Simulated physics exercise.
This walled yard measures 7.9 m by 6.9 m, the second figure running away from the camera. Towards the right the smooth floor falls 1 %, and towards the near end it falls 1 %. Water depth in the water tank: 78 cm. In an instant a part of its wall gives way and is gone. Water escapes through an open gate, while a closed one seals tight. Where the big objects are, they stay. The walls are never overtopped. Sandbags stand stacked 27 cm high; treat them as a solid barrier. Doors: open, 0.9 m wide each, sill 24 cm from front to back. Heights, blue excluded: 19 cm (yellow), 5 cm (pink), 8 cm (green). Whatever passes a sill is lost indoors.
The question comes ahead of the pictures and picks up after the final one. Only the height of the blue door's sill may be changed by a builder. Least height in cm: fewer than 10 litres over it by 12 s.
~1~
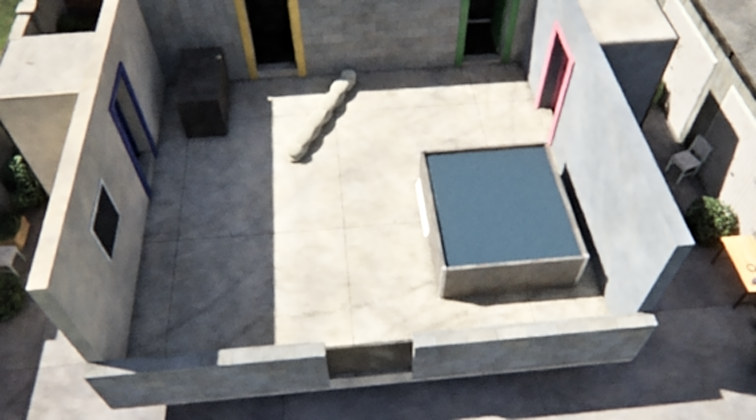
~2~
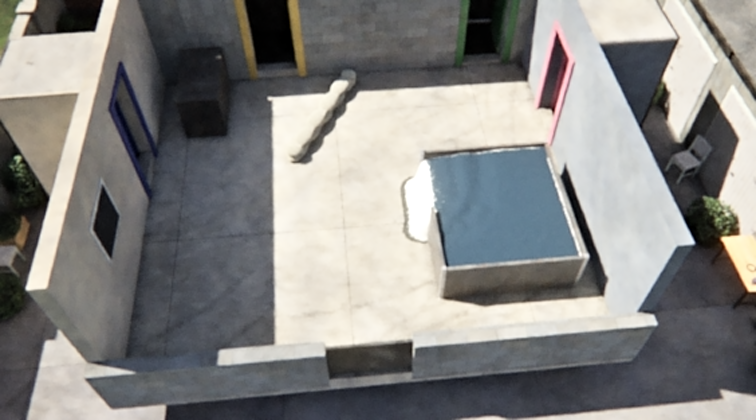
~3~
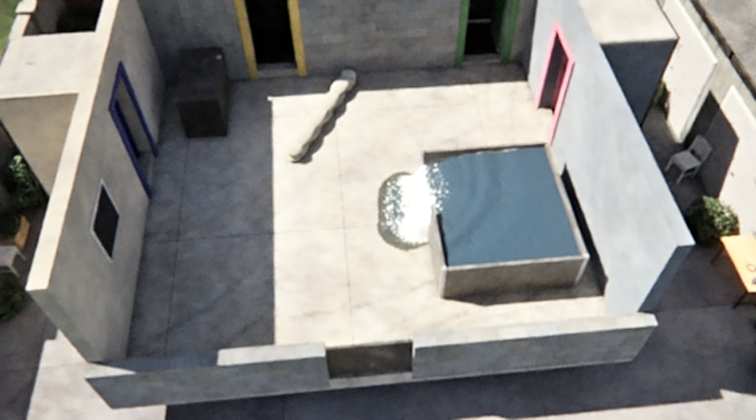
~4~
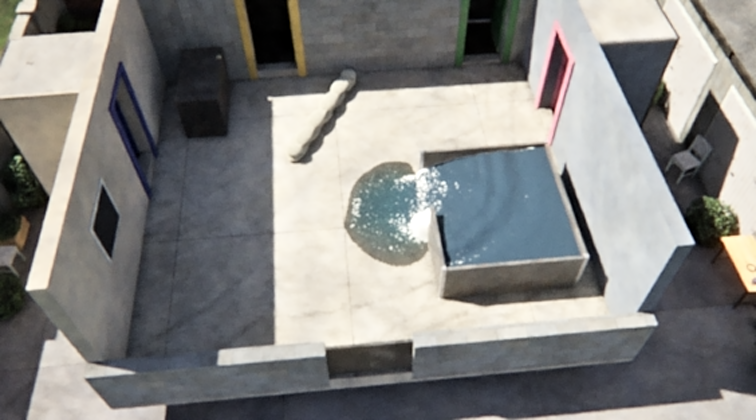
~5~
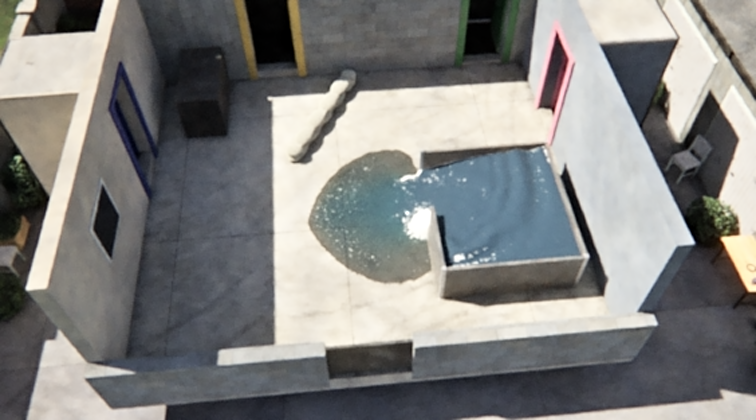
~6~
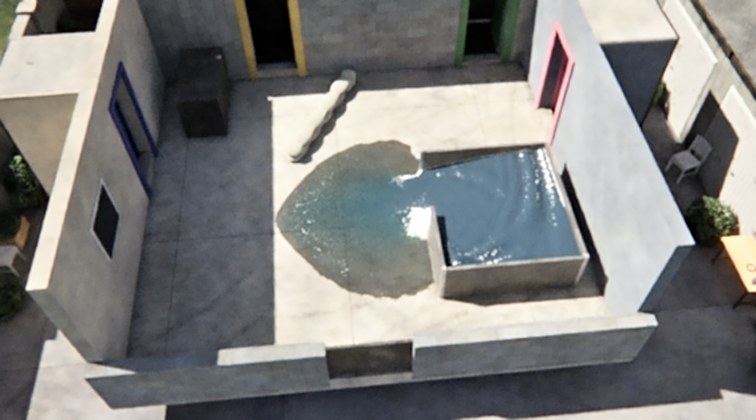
Approx. 24 cm.
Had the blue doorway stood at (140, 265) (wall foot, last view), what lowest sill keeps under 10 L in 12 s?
Roughly 20 cm, give or take.
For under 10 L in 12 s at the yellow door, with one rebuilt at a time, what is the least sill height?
Yellow - roughly 9.0 cm.
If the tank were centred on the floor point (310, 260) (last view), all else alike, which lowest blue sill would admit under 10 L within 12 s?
About 29 cm.
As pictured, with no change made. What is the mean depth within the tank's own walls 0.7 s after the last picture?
Around 57 cm on average.
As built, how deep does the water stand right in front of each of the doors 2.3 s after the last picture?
Centimetres: Yellow = 0, pink = 0, blue = 26, green = 0.
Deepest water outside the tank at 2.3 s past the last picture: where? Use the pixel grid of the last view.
About (124, 373).
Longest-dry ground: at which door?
The pink one.
Then, 0.7 s after the last picture water covers 35 % of the floor, deepest (46 cm) near (419, 204); it has not reached the blue door.
Then, 2.3 s after the last picture water covers 55 % of the floor, deepest (36 cm) near (124, 373); 26 cm at the blue door, 12 litres in over its 21 cm sill.
Then, 11.3 s after the last picture water covers 95 % of the floor, deepest (22 cm) near (610, 340); 5 cm at the blue door, 22 litres in over its 21 cm sill.
At the blue door as built, the water peaked near 29 cm, 1.9 s after the last picture.
With a sill of 21 cm, 23 litres would have come in within the 12 s; with 28.5 cm, 1 litre. So under 10 litres takes about 24 cm.
